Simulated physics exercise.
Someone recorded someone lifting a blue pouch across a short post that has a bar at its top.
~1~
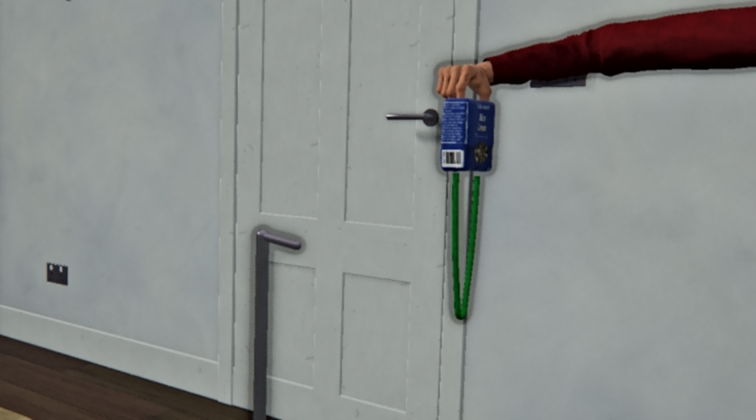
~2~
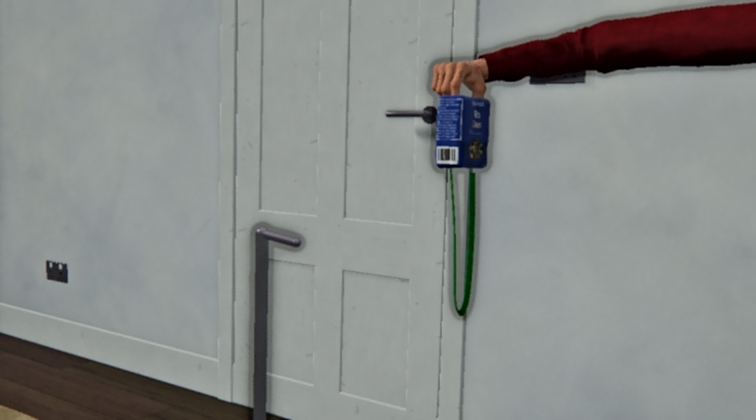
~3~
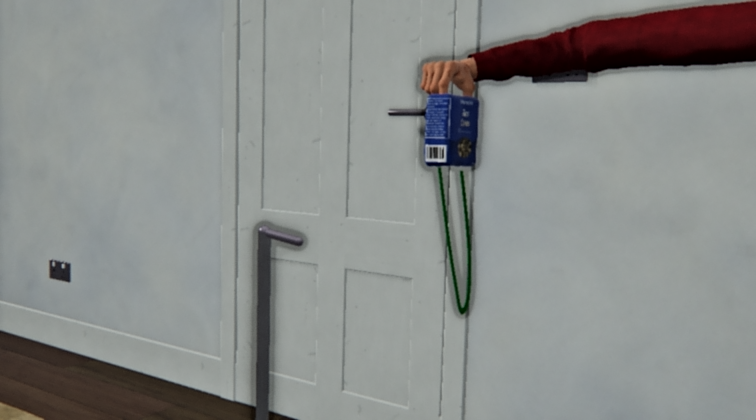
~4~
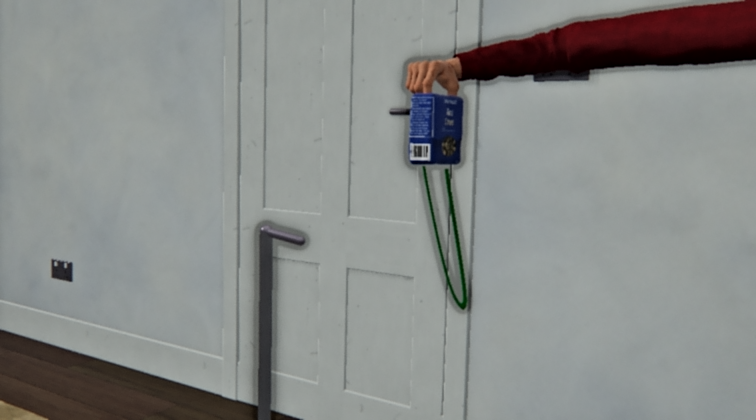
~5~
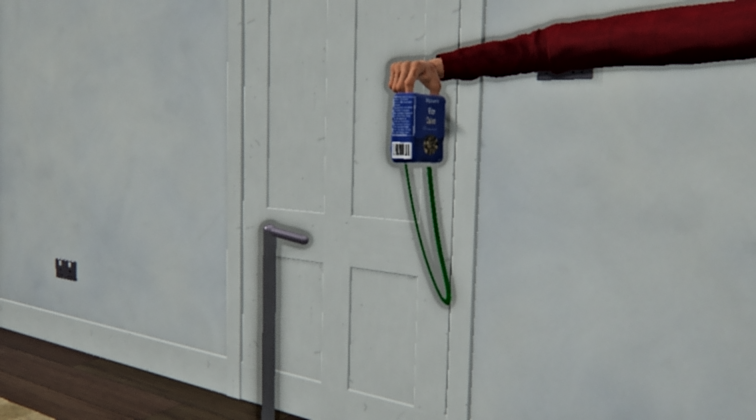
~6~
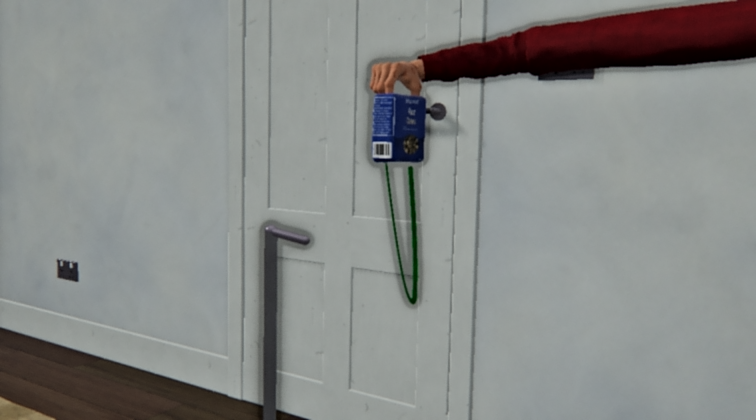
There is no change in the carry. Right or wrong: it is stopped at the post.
Right.
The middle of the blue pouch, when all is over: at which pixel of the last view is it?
Centre pixel at rest: (211, 127).
Then, 0.20 s later than the last view, pouch nearing the post near (367, 128).
Then, 0.72 s later than the last view, pouch over the post near (291, 128).
Then, 1.18 s later than the last view, pouch past the post near (233, 127).
Finally, pouch past the post near (211, 127); loop tight round the post, hand stopped. The blue pouch is jerked back by its loop.
